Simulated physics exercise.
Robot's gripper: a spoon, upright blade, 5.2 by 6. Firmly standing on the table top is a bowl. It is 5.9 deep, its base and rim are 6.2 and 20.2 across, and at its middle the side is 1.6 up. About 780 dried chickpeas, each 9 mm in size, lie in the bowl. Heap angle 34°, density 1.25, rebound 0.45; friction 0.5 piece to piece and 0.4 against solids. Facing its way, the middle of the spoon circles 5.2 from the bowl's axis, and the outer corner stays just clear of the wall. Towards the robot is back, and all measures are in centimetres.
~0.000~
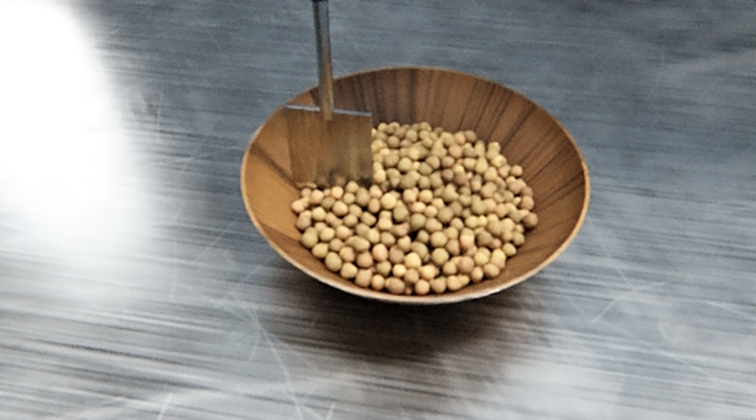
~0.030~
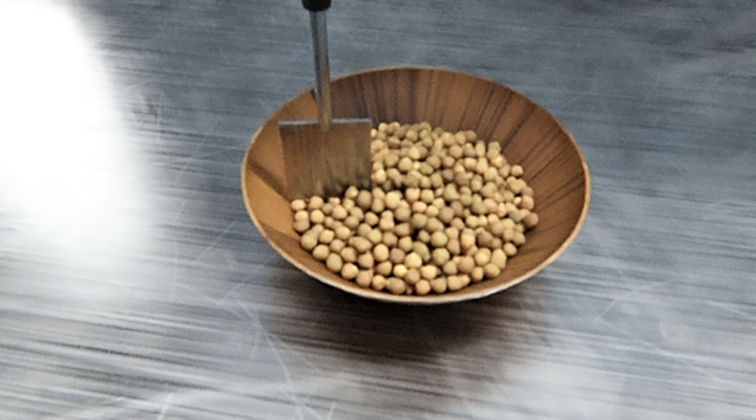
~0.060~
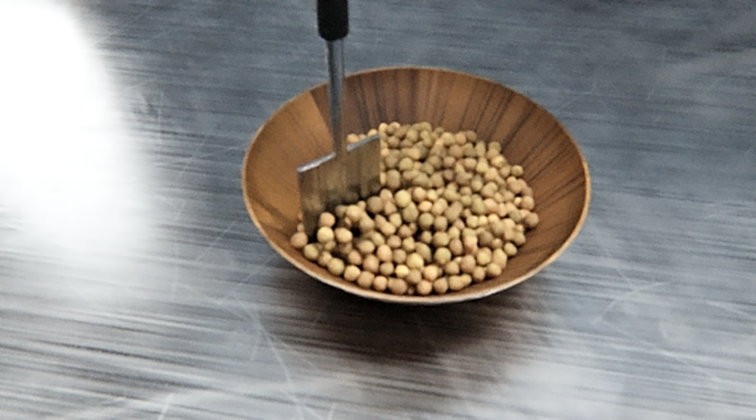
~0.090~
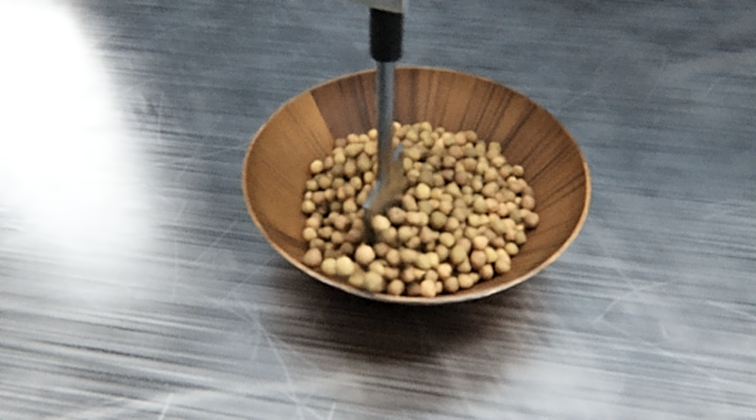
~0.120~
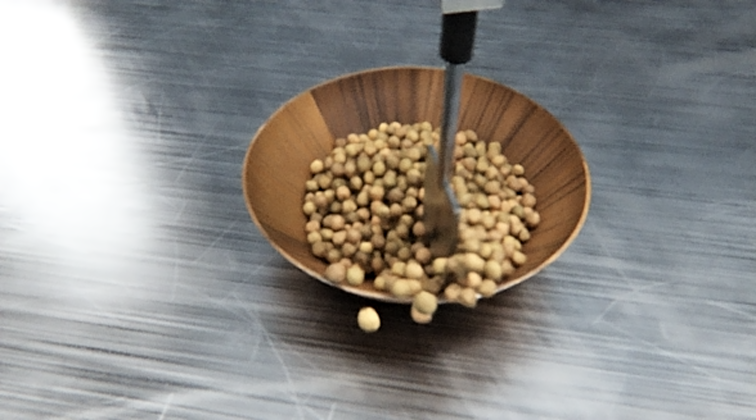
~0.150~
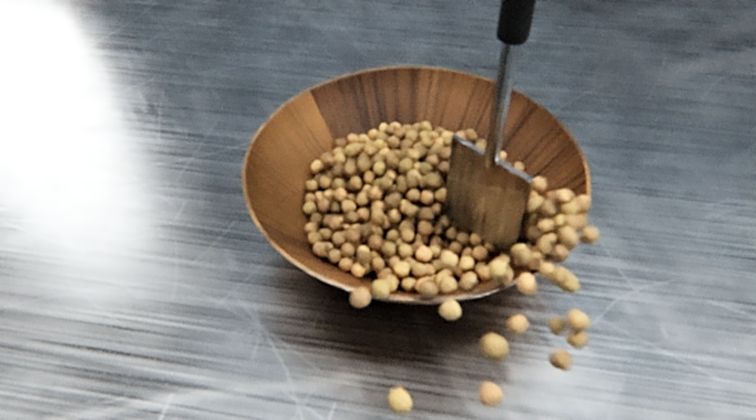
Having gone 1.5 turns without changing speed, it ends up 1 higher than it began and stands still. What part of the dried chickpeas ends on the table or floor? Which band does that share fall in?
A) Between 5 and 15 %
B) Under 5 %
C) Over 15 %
C.
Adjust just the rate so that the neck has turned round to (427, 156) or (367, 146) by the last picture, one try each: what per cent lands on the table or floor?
Some 15 and 10 %.
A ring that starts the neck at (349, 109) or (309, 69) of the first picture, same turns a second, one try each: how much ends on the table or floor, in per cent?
Near 45 and 0 in a hundred, one try each.
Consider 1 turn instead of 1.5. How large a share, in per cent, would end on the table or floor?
Then some 20 per cent.
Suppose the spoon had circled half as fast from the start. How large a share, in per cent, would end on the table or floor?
That would be some 10 percent.
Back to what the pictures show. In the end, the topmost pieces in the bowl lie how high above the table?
Some 4.5 cm.
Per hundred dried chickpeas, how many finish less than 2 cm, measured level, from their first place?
Roughly 60 percent of the load.
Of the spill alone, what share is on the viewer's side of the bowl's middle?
Around 40 %.
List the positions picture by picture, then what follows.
The first frame shows the spoon neck at (326, 88), 0° round; upper third of the load around (418, 193), from x 300 to 530, top at y 130; 780 in the bowl.
The second frame shows the spoon neck at (324, 99), 13° round; upper third of the load around (418, 194), from x 300 to 530, top at y 130.
The third frame shows the spoon neck at (339, 129), 45° round; upper third of the load around (418, 197), from x 300 to 530, top at y 130.
The fourth frame shows the spoon neck at (385, 152), 78° round; upper third of the load around (426, 200), from x 310 to 530, top at y 130.
The fifth frame shows the spoon neck at (446, 154), 112° round; upper third of the load around (453, 200), from x 310 to 530, top at y 130; 775 in the bowl, 5 in flight or on the tool.
The sixth frame shows the spoon neck at (496, 134), 145° round; upper third of the load around (480, 192), from x 310 to 590, top at y 130; 761 in the bowl, 19 in flight or on the tool.
After 0.28 s, 294° round, highest piece 14 above the table; 662 in the bowl, 23 on the table or floor, 95 in flight or on the tool.
After 0.42 s, 83° round, highest piece 11 above the table; 587 in the bowl, 125 on the table or floor, 68 in flight or on the tool.
After 0.68 s, 180° round, highest piece 7 above the table; 577 in the bowl, 203 on the table or floor.
After 1.38 s, 180° round, highest piece 5 above the table; 577 in the bowl, 203 on the table or floor.
In the end, 577 in the bowl, 203 on the table or floor. That is 26 % on the table or floor.
